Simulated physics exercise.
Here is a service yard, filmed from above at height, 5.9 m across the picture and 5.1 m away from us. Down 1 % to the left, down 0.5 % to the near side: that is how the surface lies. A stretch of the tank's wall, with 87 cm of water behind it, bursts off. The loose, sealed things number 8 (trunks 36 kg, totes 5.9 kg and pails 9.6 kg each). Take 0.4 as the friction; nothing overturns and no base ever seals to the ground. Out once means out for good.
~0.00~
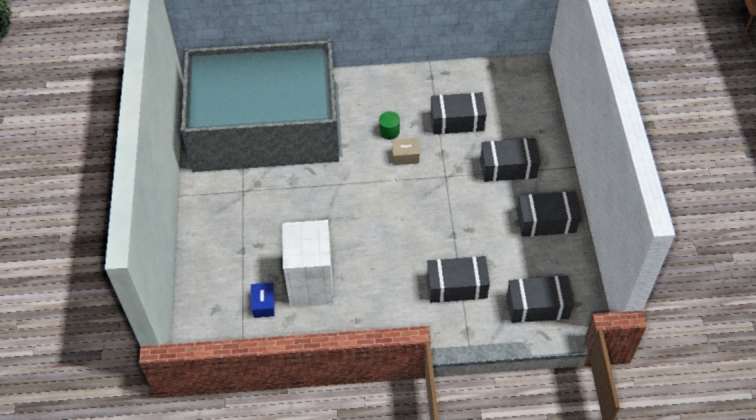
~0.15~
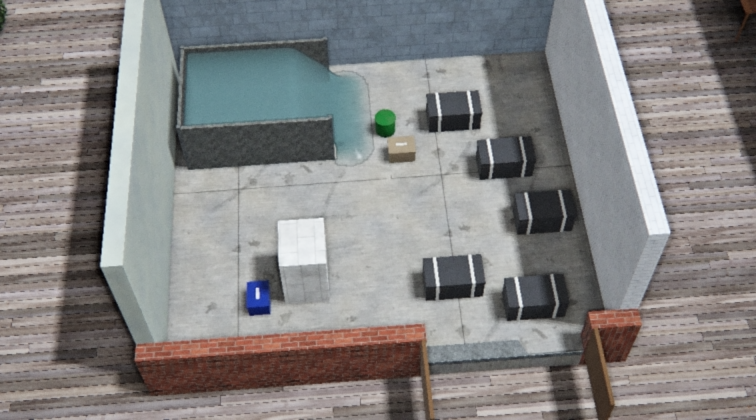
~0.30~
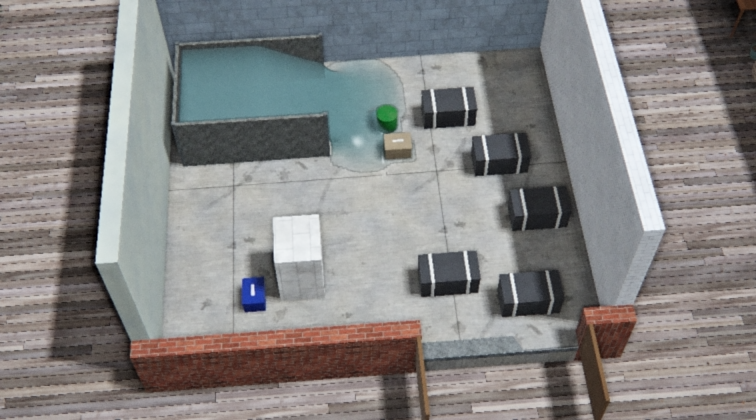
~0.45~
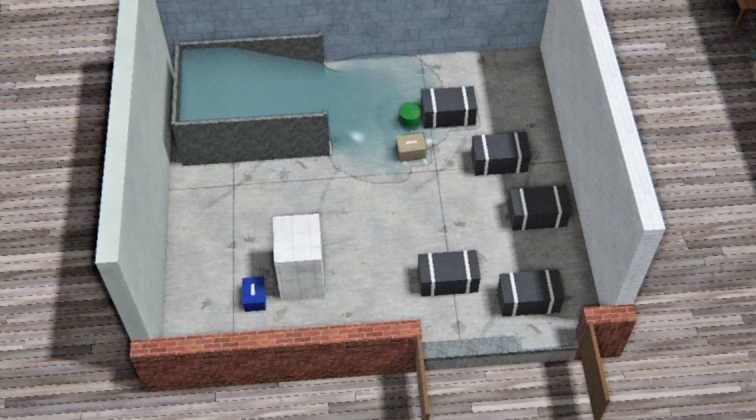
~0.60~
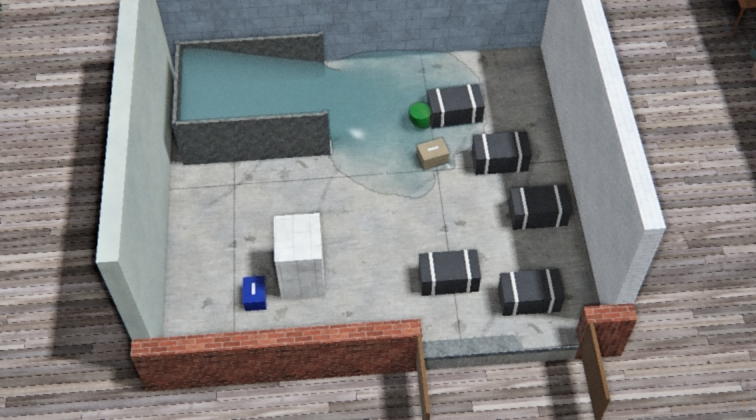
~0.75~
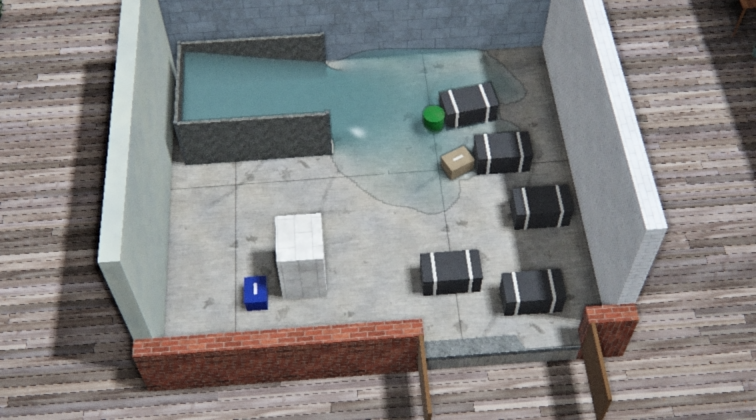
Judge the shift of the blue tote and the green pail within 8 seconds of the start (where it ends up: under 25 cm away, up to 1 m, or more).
Blue tote: Is swept well away, green pail: Is swept well away.
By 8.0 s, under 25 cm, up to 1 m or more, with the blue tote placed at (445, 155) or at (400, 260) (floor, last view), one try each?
One after the other: It is taken far off, and then it is taken far off.
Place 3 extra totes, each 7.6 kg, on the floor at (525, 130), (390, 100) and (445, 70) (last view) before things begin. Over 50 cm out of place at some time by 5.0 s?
The first one ends up beyond that, the second beyond that, the third beyond that.
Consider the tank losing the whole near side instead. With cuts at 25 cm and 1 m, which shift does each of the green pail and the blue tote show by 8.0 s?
In that case the green pail does not really move while the blue tote winds up well away.
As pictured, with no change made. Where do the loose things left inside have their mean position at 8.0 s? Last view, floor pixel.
Mean floor pixel: About (198, 240).
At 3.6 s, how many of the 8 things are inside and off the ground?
Count at that moment: 2.
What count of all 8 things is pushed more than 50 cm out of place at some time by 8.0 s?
That adds up to 8.
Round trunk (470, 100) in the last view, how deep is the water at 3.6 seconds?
I'd say some 17 cm.
After 1.6 s the blue tote is near (255, 289), 0.0 m from its start, aground; the green pail is near (531, 148), 2.3 m from its start, afloat; 0 of 8 are out; 3 afloat.
After 3.6 s the blue tote is near (255, 289), 0.0 m from its start, aground; the green pail is near (463, 324), 3.7 m from its start, aground; 2 of 8 are out; 2 afloat.
After 5.6 s the blue tote is near (255, 289), 0.0 m from its start, aground; the green pail has gone out; 4 of 8 are out; 2 afloat.
After 8.0 s the blue tote is near (190, 197), 1.8 m from its start, afloat; the green pail has gone out; 5 of 8 are out; 2 afloat.
